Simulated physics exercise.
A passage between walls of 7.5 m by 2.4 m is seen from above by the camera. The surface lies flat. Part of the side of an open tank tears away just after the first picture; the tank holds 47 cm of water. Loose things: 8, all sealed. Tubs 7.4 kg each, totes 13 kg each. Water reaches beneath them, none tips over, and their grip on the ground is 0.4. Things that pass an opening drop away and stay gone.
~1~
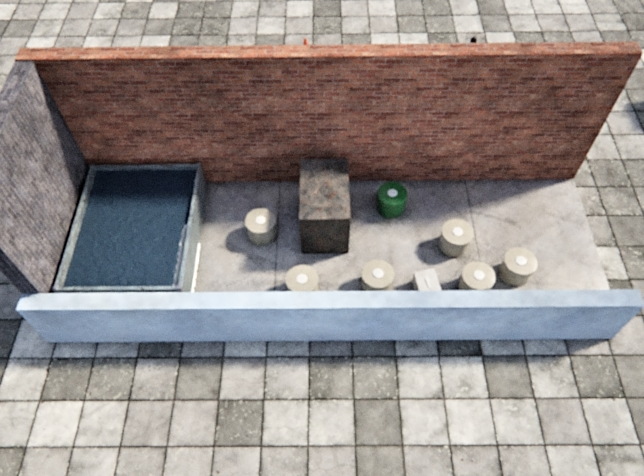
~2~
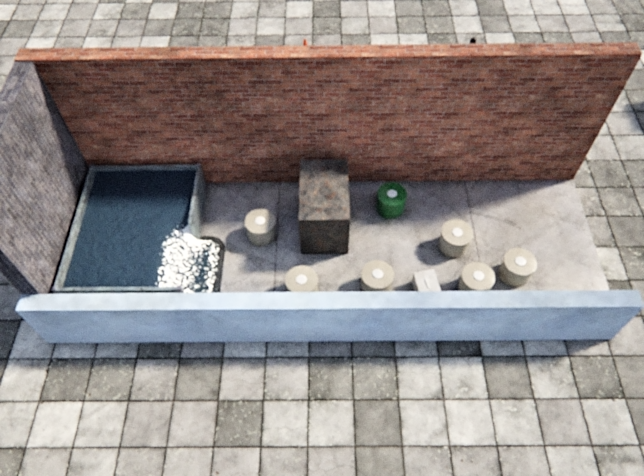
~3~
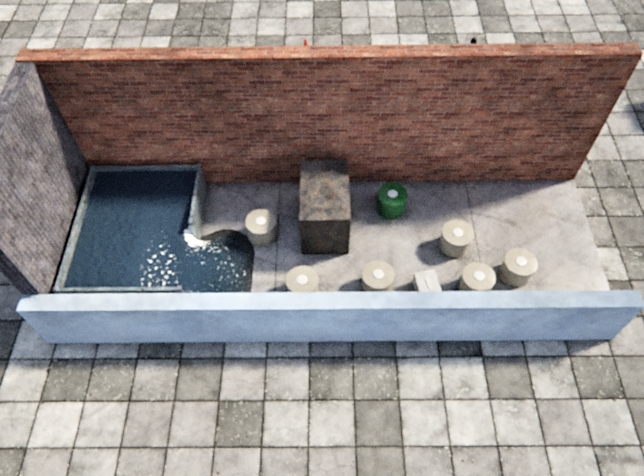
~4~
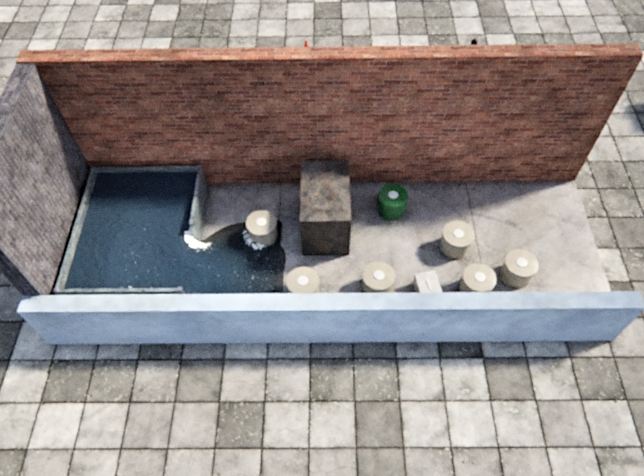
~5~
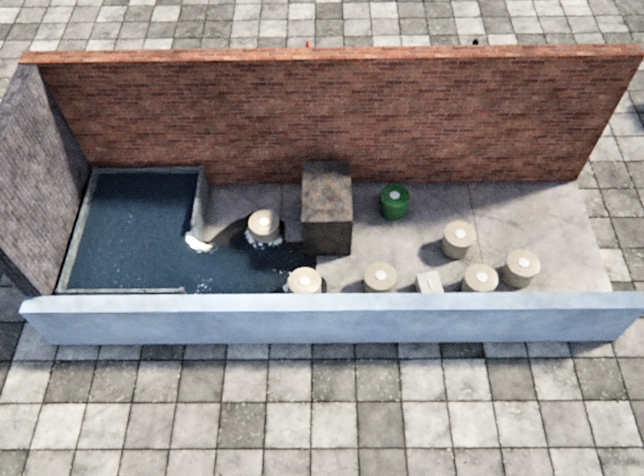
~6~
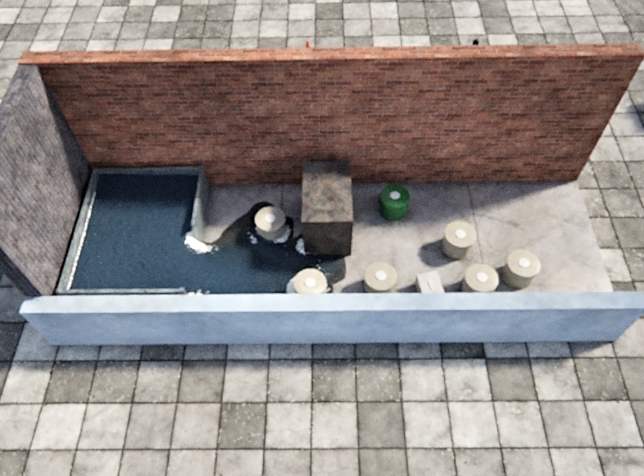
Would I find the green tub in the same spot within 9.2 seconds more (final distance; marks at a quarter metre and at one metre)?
In the end the green tub sits nearly where it was.
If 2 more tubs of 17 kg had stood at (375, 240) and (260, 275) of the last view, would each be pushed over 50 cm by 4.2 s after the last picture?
Taking them in turn, the first is below the mark and the second is above the mark.
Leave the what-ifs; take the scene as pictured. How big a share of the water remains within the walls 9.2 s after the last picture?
About 48 in a hundred parts of the water.
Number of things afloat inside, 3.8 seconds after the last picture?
I get 1.
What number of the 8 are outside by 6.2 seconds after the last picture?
The count is 6.
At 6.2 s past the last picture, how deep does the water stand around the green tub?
Depth: About 2 cm.
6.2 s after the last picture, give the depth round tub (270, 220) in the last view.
About 5 cm.
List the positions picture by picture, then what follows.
The green tub at (392, 193), on the bottom; 3.3 m2 under water; 0 of 8 have shifted, in the first frame.
The green tub at (392, 194), on the bottom; 3.8 m2 under water; 0 of 8 have shifted, in the second frame.
The green tub at (393, 194), on the bottom; 4.4 m2 under water; 0 of 8 have shifted, in the third frame.
The green tub at (393, 195) rests on the ground; 5.0 m2 under water; 0 of 8 have shifted, in the fourth frame.
The green tub at (395, 195) rests on the ground; water covers 5.6 m2; 0 of 8 have shifted, in the fifth frame.
The green tub at (395, 196), on the bottom; 6.1 m2 under water; 2 of 8 have shifted, in the sixth frame.
Then, 1.2 s after the last picture the green tub is near (395, 196), 0.0 m from its start, aground; 0 of 8 are out; 2 afloat.
Then, 3.8 s after the last picture the green tub is near (395, 196), 0.0 m from its start, aground; 6 of 8 are out; 1 afloat.
Then, 6.2 s after the last picture the green tub is near (395, 196), 0.0 m from its start, aground; 6 of 8 are out; 1 afloat.
Then, 9.2 s after the last picture the green tub is near (395, 196), 0.0 m from its start, aground; 6 of 8 are out; 0 afloat.
